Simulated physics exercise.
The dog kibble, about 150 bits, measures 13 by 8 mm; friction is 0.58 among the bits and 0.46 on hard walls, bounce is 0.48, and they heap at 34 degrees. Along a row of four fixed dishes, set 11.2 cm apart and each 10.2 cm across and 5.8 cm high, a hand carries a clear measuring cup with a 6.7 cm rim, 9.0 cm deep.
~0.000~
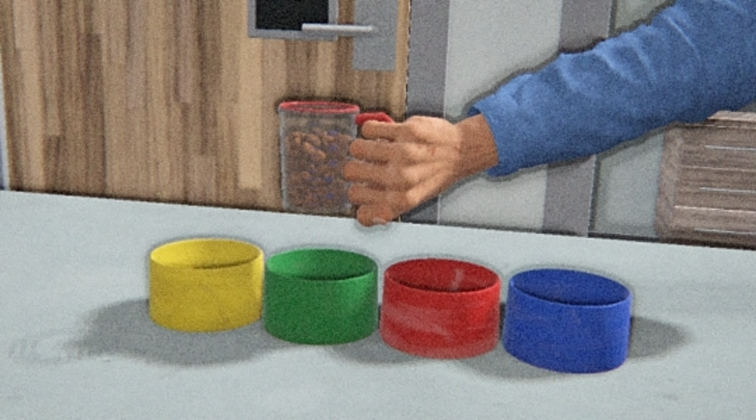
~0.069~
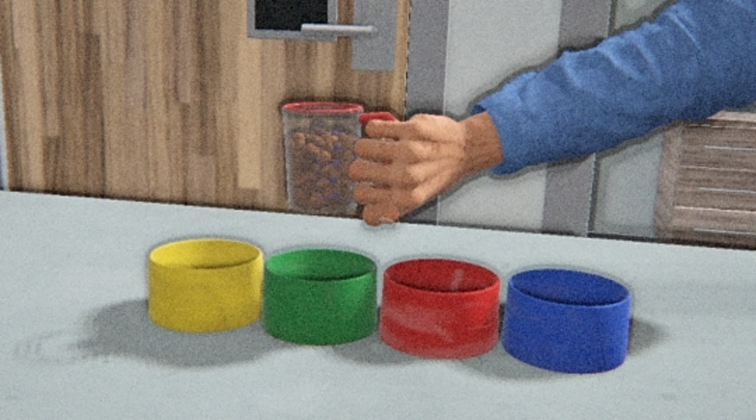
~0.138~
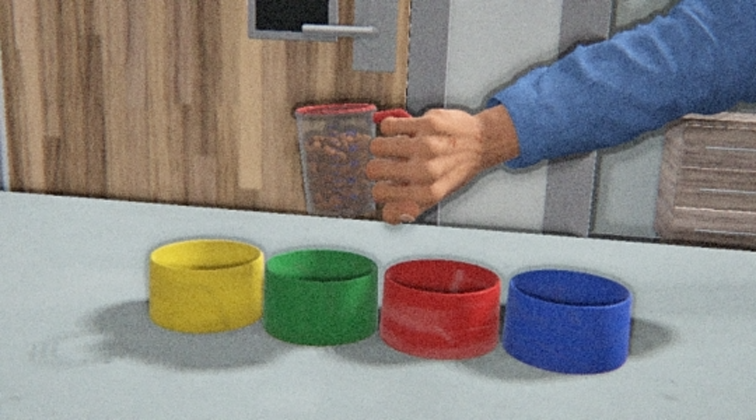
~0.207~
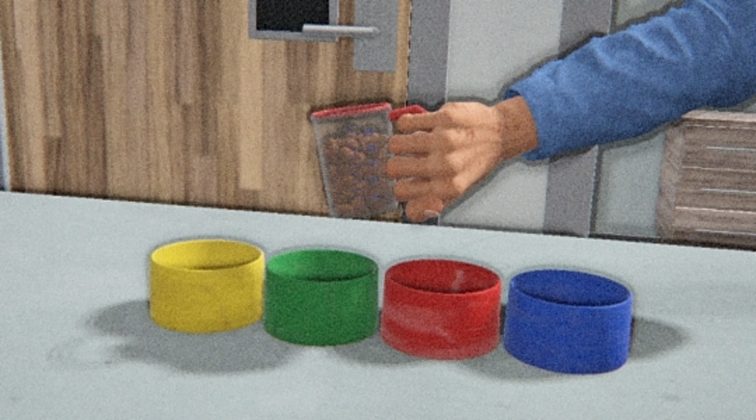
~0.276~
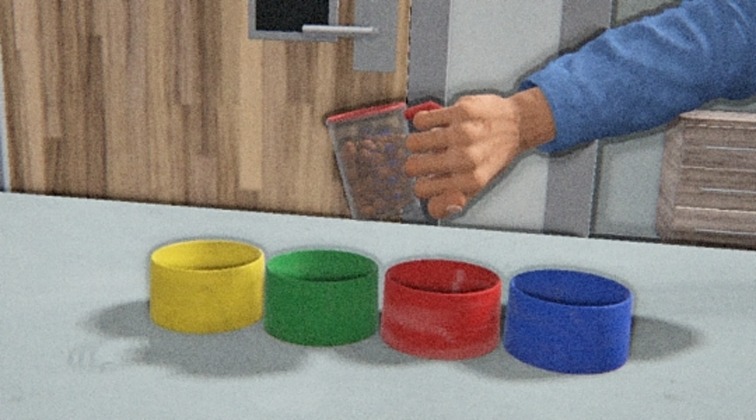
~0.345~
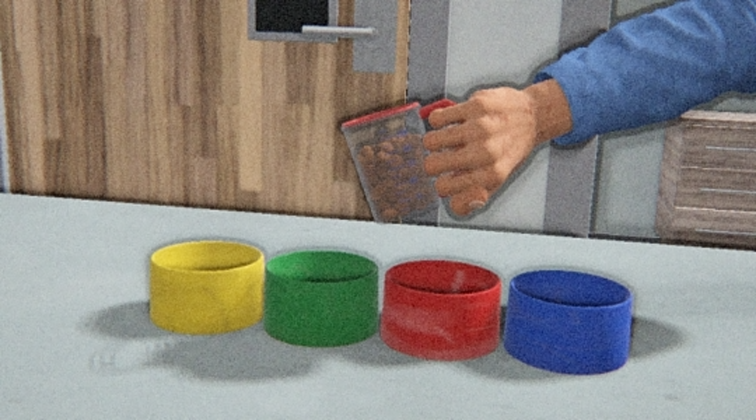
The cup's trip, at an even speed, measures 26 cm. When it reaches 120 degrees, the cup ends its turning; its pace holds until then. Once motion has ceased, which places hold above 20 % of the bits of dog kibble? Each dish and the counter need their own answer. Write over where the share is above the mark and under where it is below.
Red: Under; blue: Over; green: Under; yellow: Under; counter: Under.
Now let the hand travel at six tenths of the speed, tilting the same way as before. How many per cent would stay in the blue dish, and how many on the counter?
Shares: Blue 90, counter 0.
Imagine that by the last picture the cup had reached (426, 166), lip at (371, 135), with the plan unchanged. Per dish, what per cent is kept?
Red 0, blue 100, green 0, yellow 0.
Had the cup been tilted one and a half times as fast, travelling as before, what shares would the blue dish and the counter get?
Blue 100; counter 0.
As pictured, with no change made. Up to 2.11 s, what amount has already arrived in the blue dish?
I'd put it at about 70 % by that time.
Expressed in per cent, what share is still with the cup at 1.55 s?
Reading: Approx. 95 %.
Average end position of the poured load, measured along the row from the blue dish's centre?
Roughly 1 cm away, on the smaller-x side.
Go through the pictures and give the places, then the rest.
The first picture shows cup at (318, 157), tilt 0 degrees, lip at (283, 105), moved 0.0 cm; middle of the pieces at (322, 167); yellow dish at (207, 254); green dish at (321, 265); red dish at (442, 276); blue dish at (569, 287).
The second picture shows cup at (323, 158), tilt 1 degrees, lip at (286, 107), moved 0.5 cm; middle of the pieces at (327, 167).
The third picture shows cup at (339, 160), tilt 5 degrees, lip at (299, 111), moved 1.9 cm; middle of the pieces at (344, 169).
The fourth picture shows cup at (358, 161), tilt 10 degrees, lip at (314, 115), moved 3.6 cm; middle of the pieces at (363, 170).
The fifth picture shows cup at (376, 162), tilt 14 degrees, lip at (329, 120), moved 5.3 cm; middle of the pieces at (382, 171).
The sixth picture shows cup at (395, 164), tilt 19 degrees, lip at (345, 125), moved 7.0 cm; middle of the pieces at (402, 172); yellow dish at (208, 257); green dish at (322, 267); red dish at (443, 277); blue dish at (570, 289). Its pace works out near 65 degrees a second; the hand travels 24 cm a second.
After 1.07 s, tilt 66 degrees; cup holds 100 %.
After 1.55 s, tilt 97 degrees; cup holds 95 %.
After 2.11 s, tilt 120 degrees; cup holds 25 %, blue 70 %.
At rest (2.9 s), red 0 %, blue 100 %, green 0 %, yellow 0 %, counter 0 %.
